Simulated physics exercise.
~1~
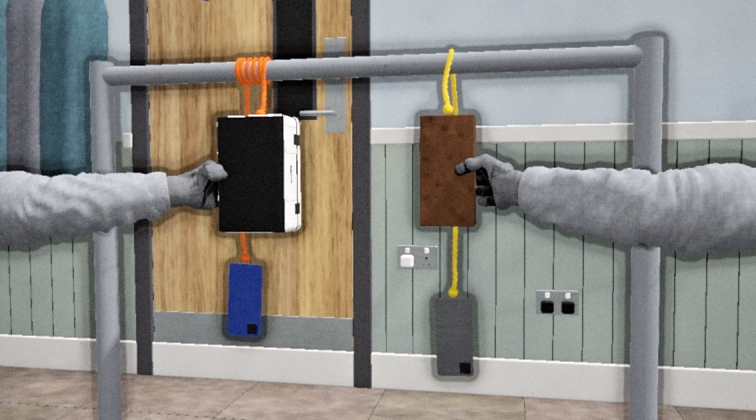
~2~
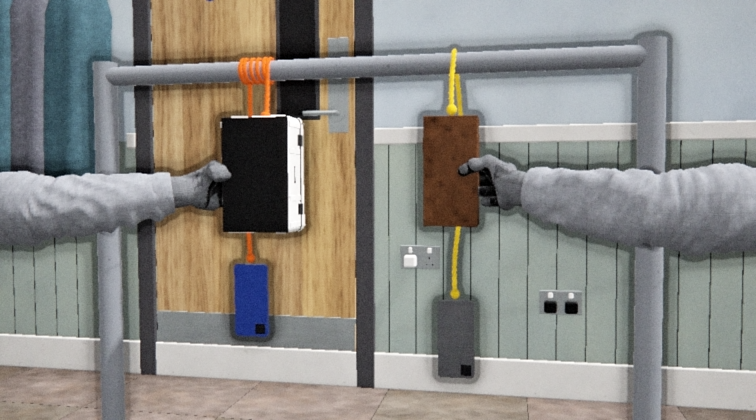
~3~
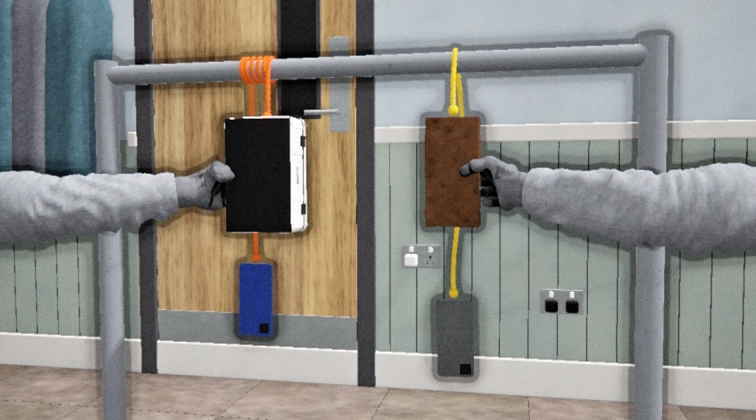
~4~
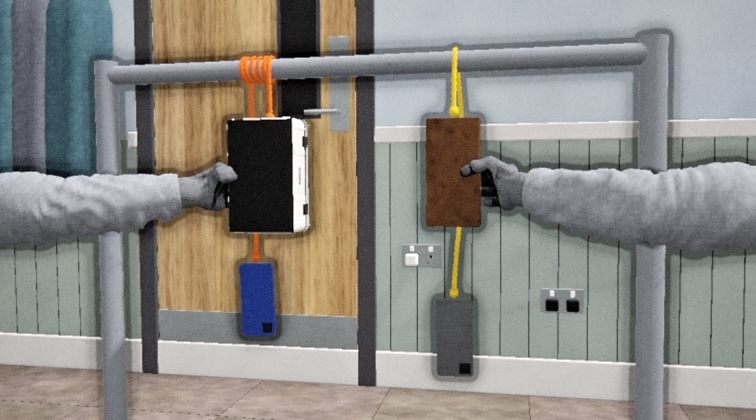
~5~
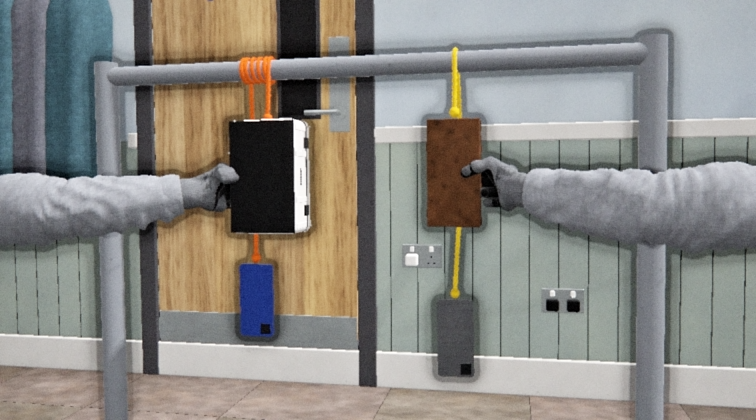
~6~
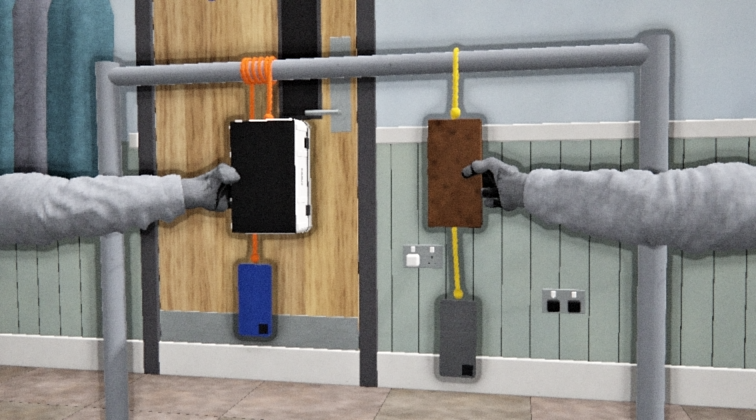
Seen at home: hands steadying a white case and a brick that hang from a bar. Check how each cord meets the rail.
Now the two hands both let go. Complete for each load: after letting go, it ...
The white case stays hanging; the brick drops.
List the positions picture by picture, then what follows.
In the first picture, white case (261, 175); brick (448, 171); left phone (245, 300); right phone (454, 337).
In the second picture, white case (264, 175); brick (452, 172).
In the third picture, white case (267, 176); brick (453, 172).
In the fourth picture, white case (270, 176); brick (454, 172).
In the fifth picture, white case (271, 177); brick (455, 173).
In the sixth picture, white case (272, 177); brick (456, 174); left cord wound several times round the rail; right cord only laid over the rail.
Then, 0.30 s after the last picture, white case hanging near (271, 181); brick dropping near (456, 262).
Then, 0.56 s after the last picture, white case hanging near (269, 183); brick on the floor.
At rest, white case hanging near (270, 184); brick on the floor. The white case keeps its height and the brick runs down to the floor.
